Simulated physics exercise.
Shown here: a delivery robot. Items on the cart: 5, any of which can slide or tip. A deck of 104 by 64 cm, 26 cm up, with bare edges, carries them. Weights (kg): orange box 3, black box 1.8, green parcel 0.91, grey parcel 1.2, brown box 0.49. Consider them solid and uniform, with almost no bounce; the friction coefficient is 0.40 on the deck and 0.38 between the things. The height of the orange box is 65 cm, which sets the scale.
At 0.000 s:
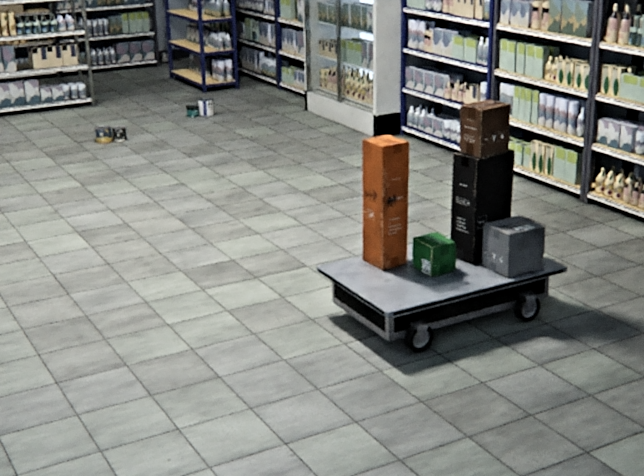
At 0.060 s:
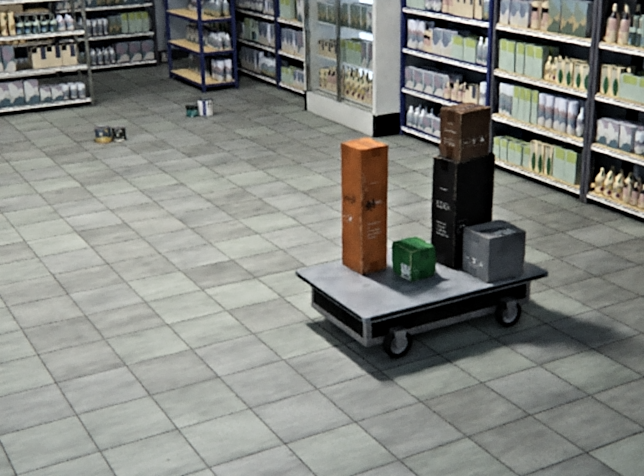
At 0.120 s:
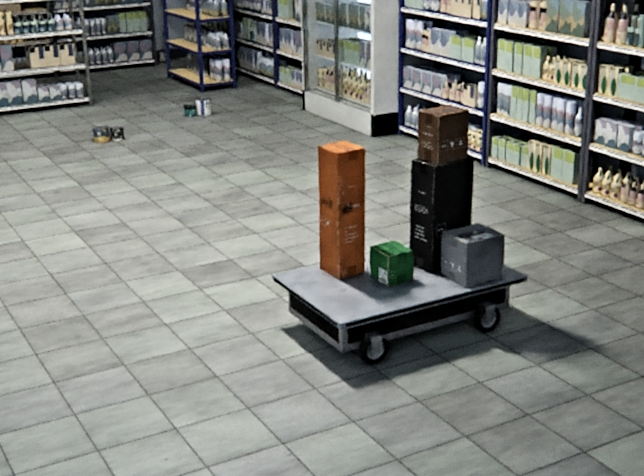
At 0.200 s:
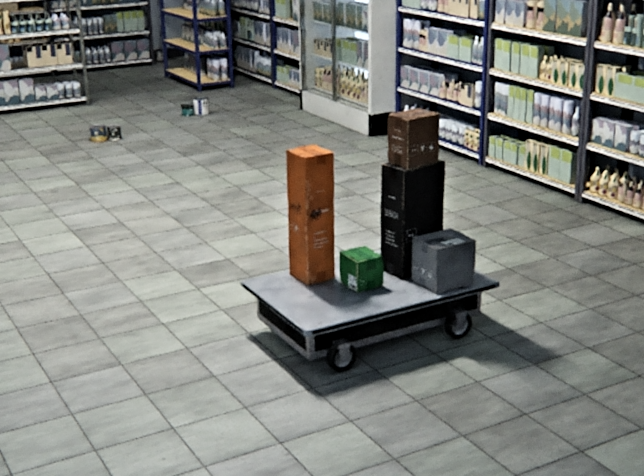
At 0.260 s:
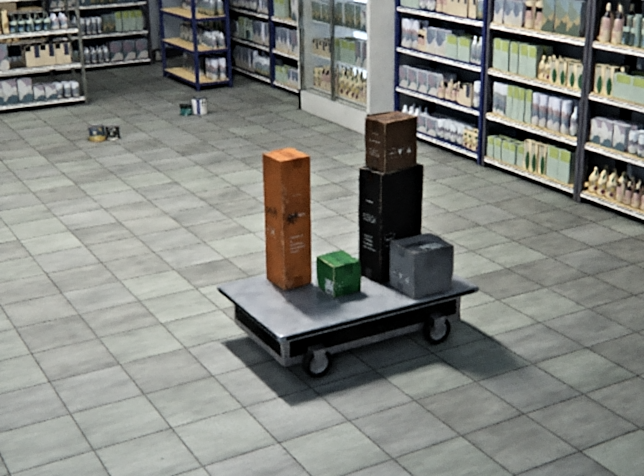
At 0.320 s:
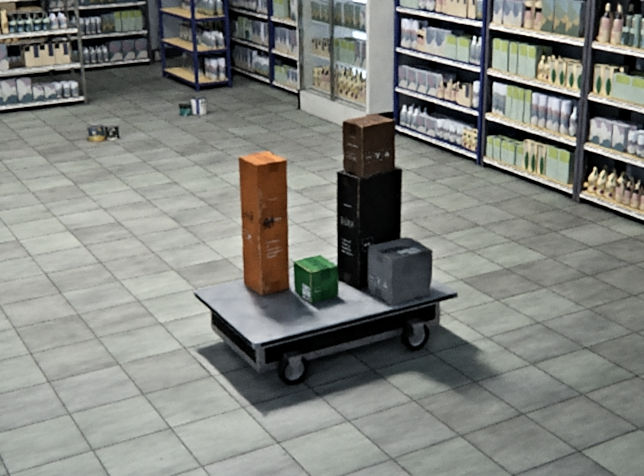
At first, a flat wheeled cart carrying a tall orange box, a small green parcel, a grey parcel and a brown box atop a black one stands right of centre on a tiled shop floor. It then rolls steadily left and slightly nearer, its load keeping the same arrangement.
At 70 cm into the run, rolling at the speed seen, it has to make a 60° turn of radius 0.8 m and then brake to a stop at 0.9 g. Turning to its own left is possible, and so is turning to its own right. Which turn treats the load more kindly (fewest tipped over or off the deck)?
Going left is better.
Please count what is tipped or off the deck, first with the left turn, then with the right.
Heading left gives 4 while heading right gives 5.
Turning left. At 0.72 s, 144 cm covered, turned 42°; orange box now off the deck; black box leaning 13° near (233, 269); brown box leaning 13°.
After 1.02 s, 199 cm covered, turned 60°; black box, green parcel and brown box now off the deck; grey parcel slid 4 cm.
After 1.32 s, 206 cm covered, turned 60°, stopped; grey parcel slid 24 cm.
At rest (2.6 s), off the deck, orange box, black box, green parcel and brown box; not toppled but over 10 cm from the start, grey parcel.
Turning right instead, orange box, black box, green parcel, grey parcel and brown box tipped over or off the deck, 5 of 5 in all.
